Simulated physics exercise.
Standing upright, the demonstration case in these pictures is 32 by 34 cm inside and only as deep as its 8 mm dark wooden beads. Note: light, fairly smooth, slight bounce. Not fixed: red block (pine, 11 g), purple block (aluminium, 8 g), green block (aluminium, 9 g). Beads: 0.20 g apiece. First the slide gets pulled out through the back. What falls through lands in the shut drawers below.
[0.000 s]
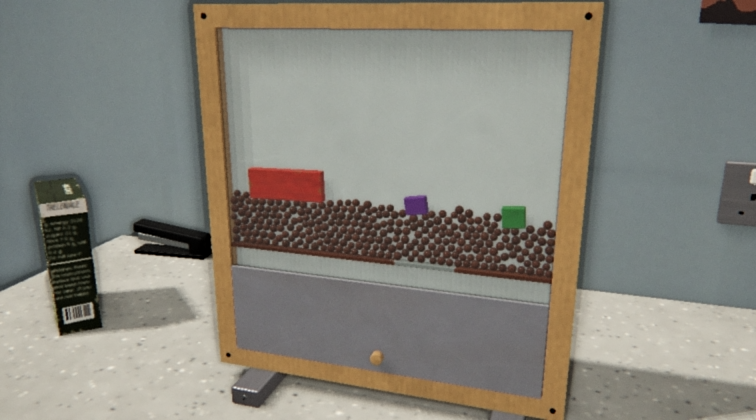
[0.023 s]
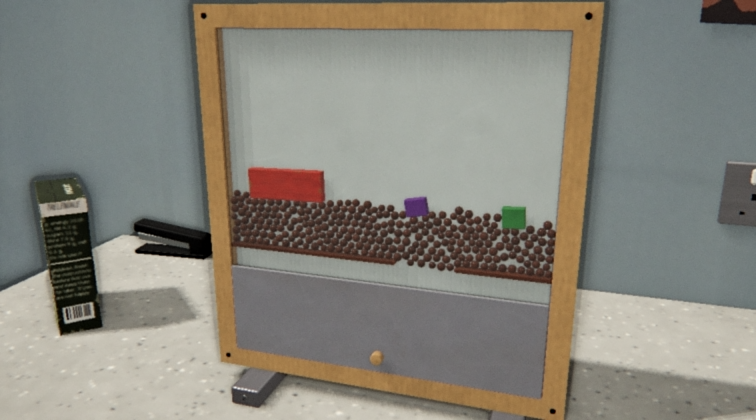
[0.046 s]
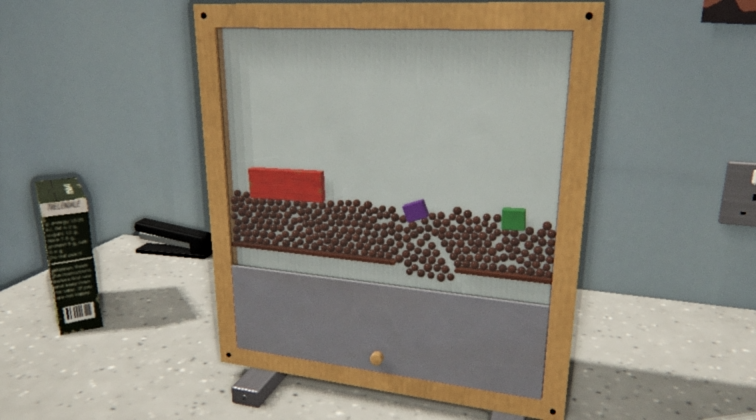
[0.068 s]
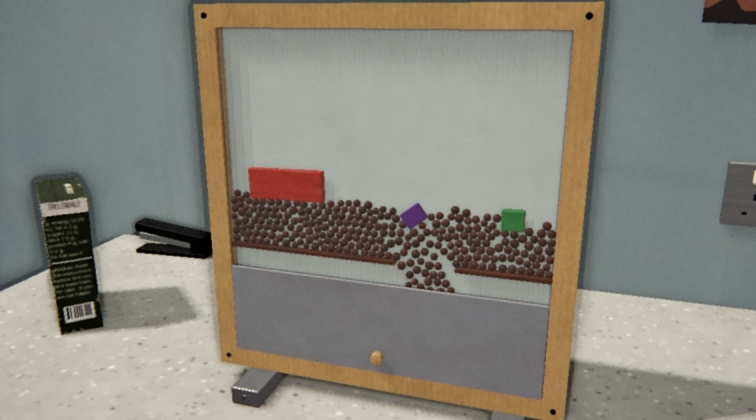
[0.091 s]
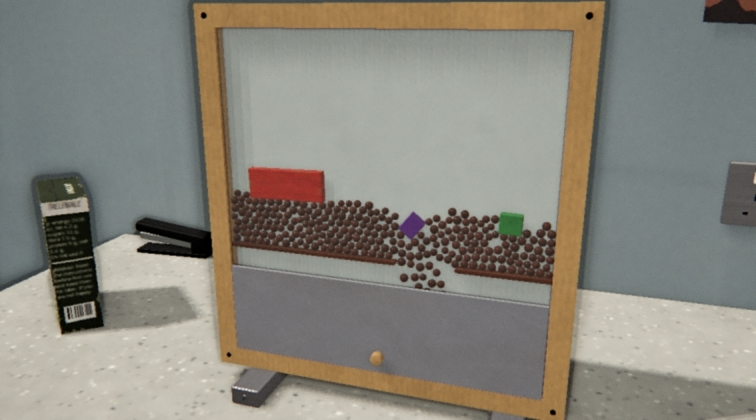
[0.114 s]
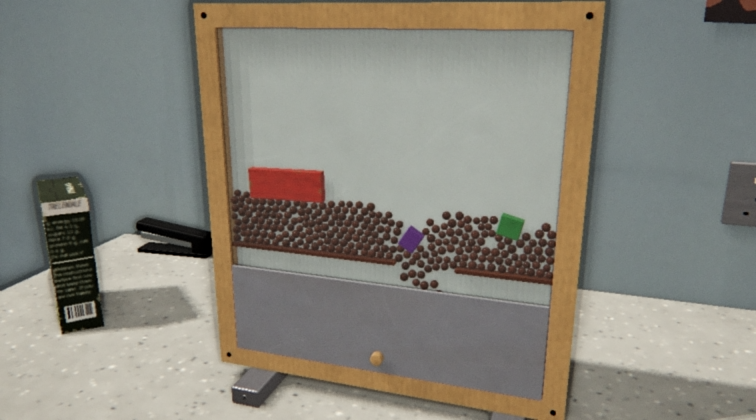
Purple block tilting and sinking as dark beads drain through a gap, green block tipping slightly, red block staying still.
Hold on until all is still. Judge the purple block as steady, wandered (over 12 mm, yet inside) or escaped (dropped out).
Escaped.
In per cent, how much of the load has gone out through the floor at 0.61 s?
It should be near 40 per cent.
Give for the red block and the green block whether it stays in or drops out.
Result - red: Retained, green: Escaped.
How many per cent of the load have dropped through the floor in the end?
Roughly 45%.
After 0.26 s, 30 % are out; red block moved 0.0 cm; purple block below the floor; green block moved 3.3 cm tilted 11°.
After 0.61 s, 40 % are out; red block moved 0.0 cm; purple block below the floor; green block below the floor.
After 1.31 s, 45 % are out; red block moved 0.2 cm; purple block below the floor; green block below the floor.
At rest by 1.5 s, 45 % are out; red block moved 0.2 cm; purple block below the floor; green block below the floor.
